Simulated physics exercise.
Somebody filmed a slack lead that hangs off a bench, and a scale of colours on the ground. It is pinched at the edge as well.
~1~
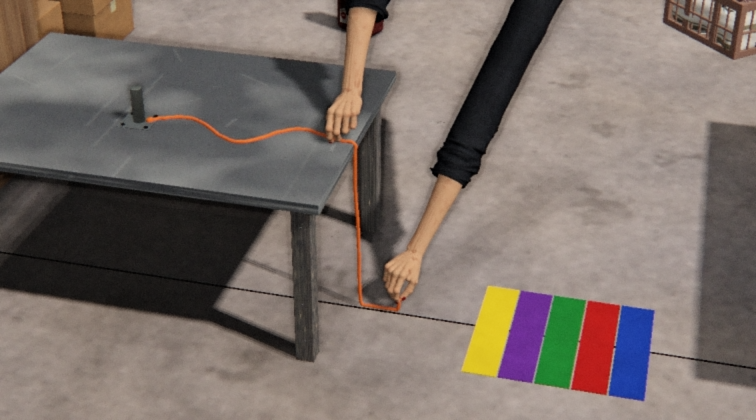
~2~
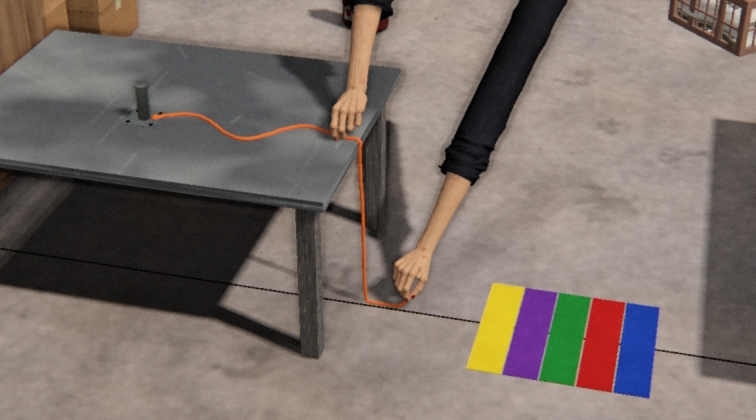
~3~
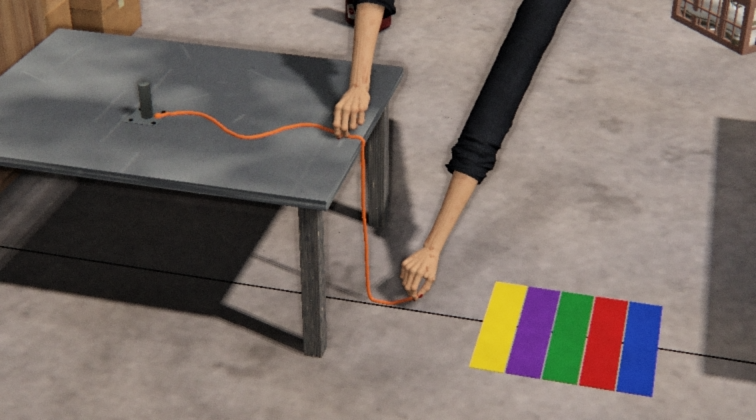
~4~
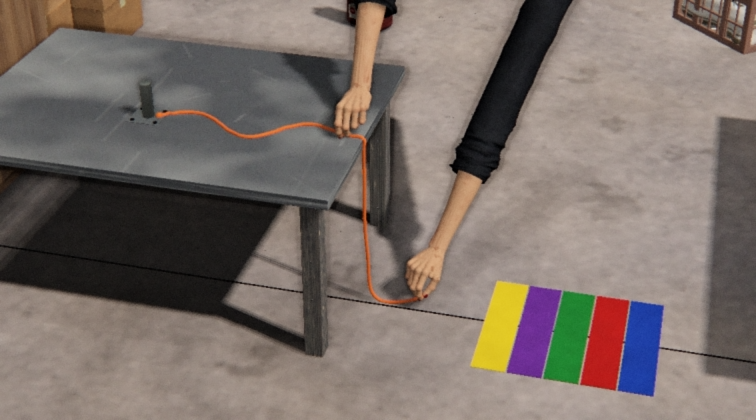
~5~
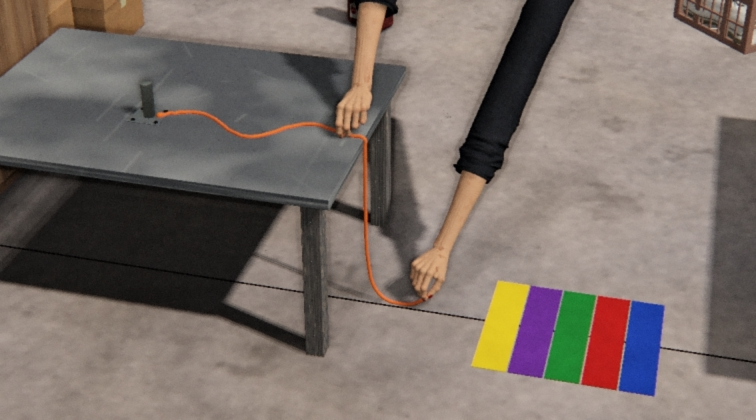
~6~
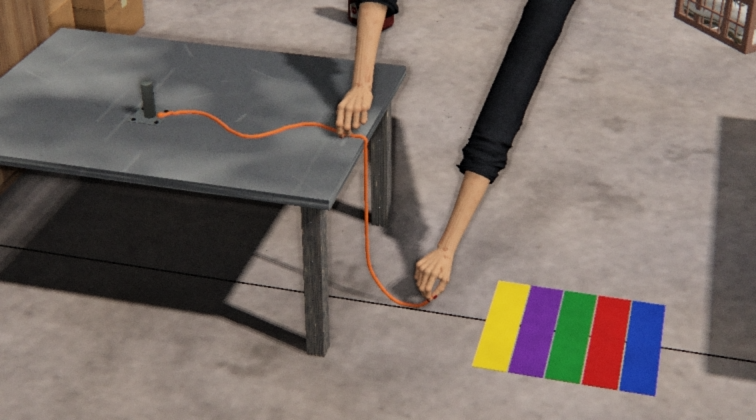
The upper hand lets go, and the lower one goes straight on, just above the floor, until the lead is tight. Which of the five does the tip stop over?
Over green.
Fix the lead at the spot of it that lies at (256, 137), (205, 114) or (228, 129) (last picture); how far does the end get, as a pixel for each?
The places are (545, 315), (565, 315) and (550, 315).
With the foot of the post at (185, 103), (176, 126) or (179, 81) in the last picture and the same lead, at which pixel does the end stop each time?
The places are (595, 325), (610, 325) and (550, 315).
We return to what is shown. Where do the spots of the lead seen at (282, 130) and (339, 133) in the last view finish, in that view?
The first at (307, 133), the second at (370, 147).
Soon after, end near (515, 310); over yellow.
After that, end near (550, 316); over purple.
At the stop, end near (571, 319); over green. The end stops over the green strip.
